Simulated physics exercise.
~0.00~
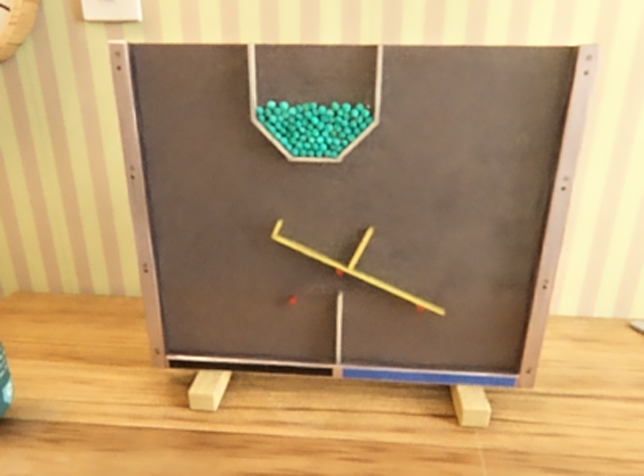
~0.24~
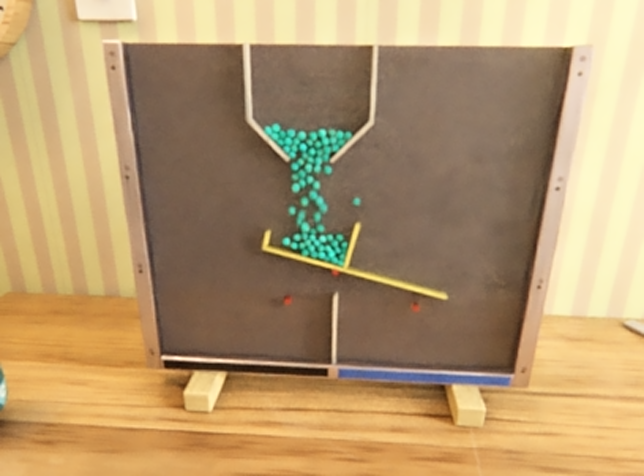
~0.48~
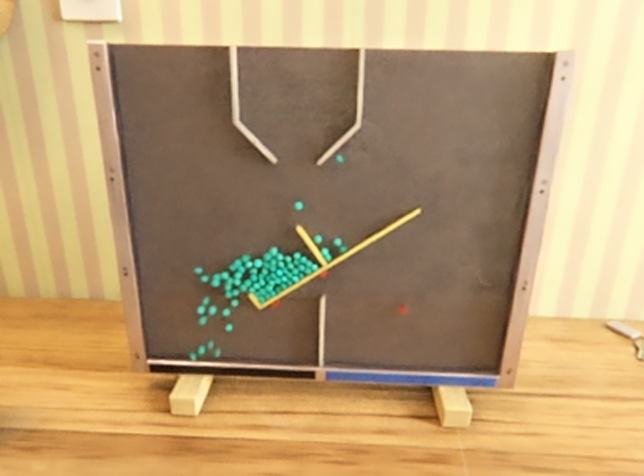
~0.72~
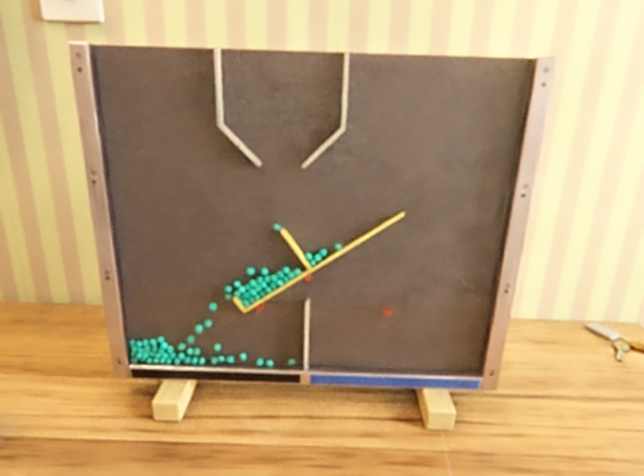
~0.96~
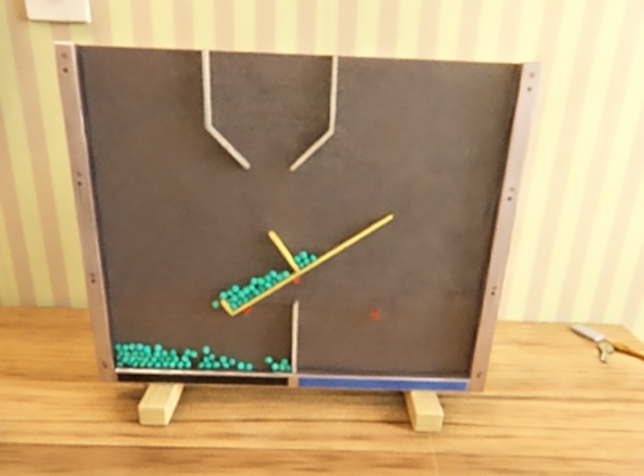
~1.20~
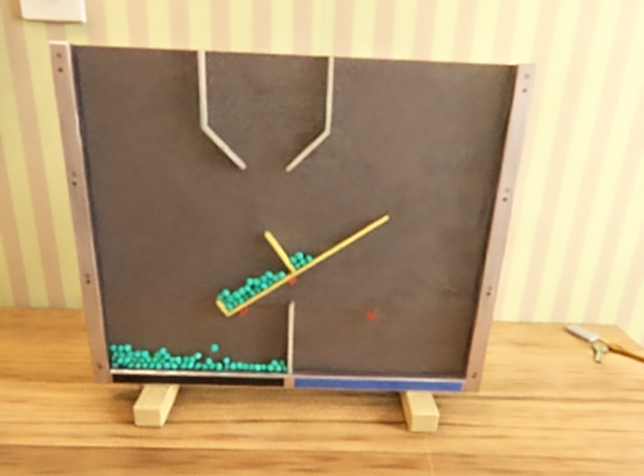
The clip opens on a dark, upright panel holding a hopper full of turquoise beads above a yellow tilting tray, with a black bin at lower left and a blue bin at lower right. The hopper's bottom opens and the beads pour down, gathering on the left part of the tray. Under them, the tray swings over until its left end points steeply down. Beads spill off that end, drop into the black bin and spread along its floor. Finally most lie in the black bin, a part stays on the tray, and the blue bin remains empty.
